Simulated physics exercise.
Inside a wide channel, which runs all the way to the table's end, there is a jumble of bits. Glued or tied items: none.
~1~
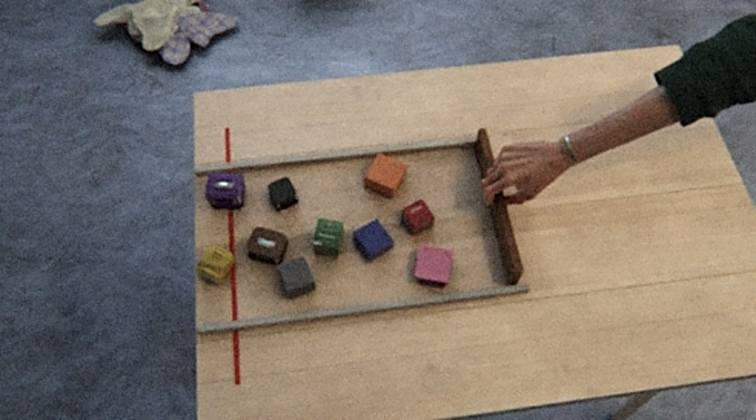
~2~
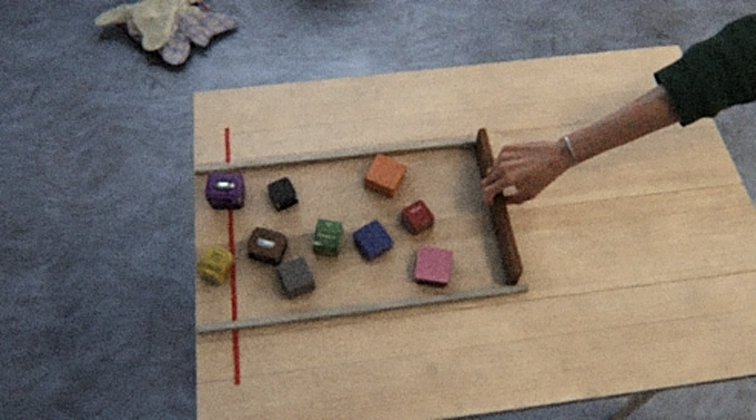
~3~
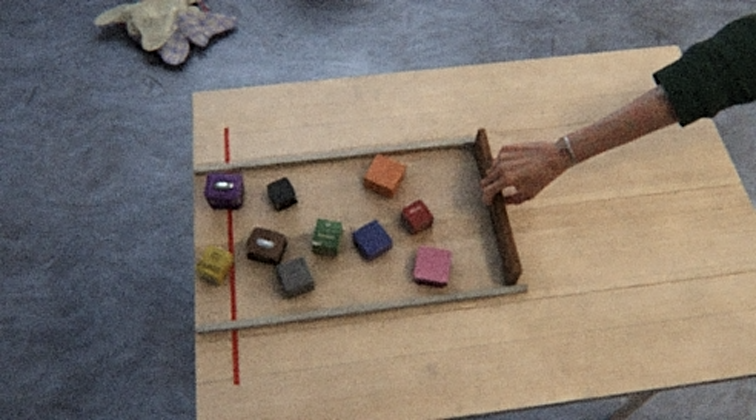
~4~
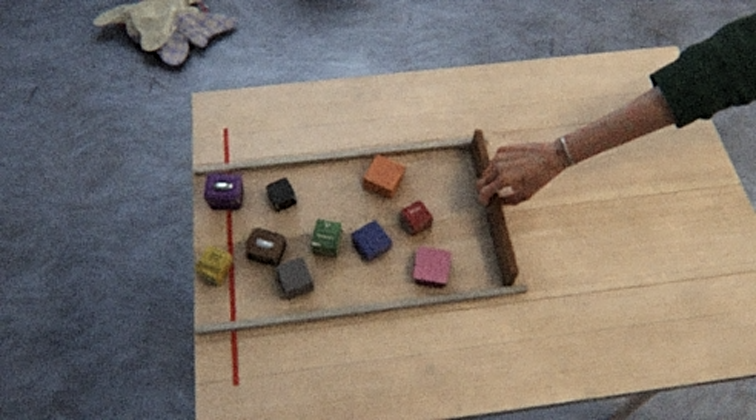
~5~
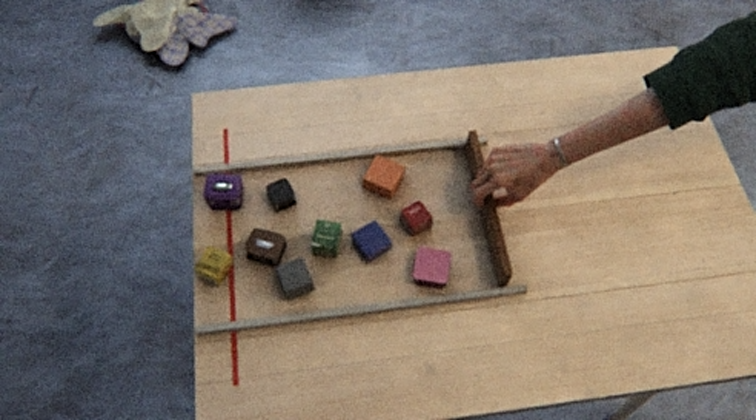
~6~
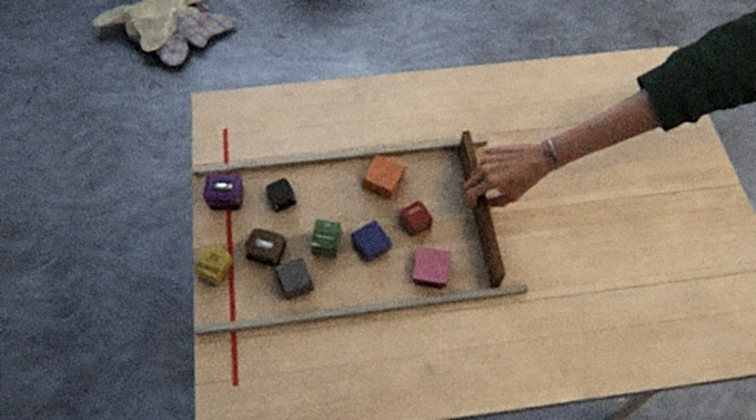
A dark wooden board, held by a hand reaching in from the right, slid slightly left along a channel on the table, while the scattered coloured blocks ahead of it stayed where they were.
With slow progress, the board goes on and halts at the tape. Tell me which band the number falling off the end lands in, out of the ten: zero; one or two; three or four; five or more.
Over the end go more than four.
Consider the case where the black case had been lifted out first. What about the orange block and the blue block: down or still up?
So the orange block is still there and the blue block is still there.
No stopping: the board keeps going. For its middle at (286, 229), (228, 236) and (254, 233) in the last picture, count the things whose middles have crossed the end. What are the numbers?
0; 6; 3.
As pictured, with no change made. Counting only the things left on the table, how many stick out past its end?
The total here is 1.
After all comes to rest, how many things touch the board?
4 are in contact with it.
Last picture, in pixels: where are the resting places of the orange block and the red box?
The orange block comes to rest close to (211, 204), while the red box rests close to (216, 229).
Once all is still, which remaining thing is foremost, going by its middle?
Blue block.
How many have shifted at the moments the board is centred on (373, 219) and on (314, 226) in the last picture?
5, then 8.
Early on, none off yet; yellow box at rest near (214, 265); purple case at rest near (224, 192); brown case at rest near (266, 247).
A while later, none off yet; yellow box at rest near (212, 267); purple case at rest near (224, 192); brown case travelled about its own width near (243, 253).
Finally, the number that fall off is five or more; lost, green box, grey block, black case, brown case, purple case and yellow box.
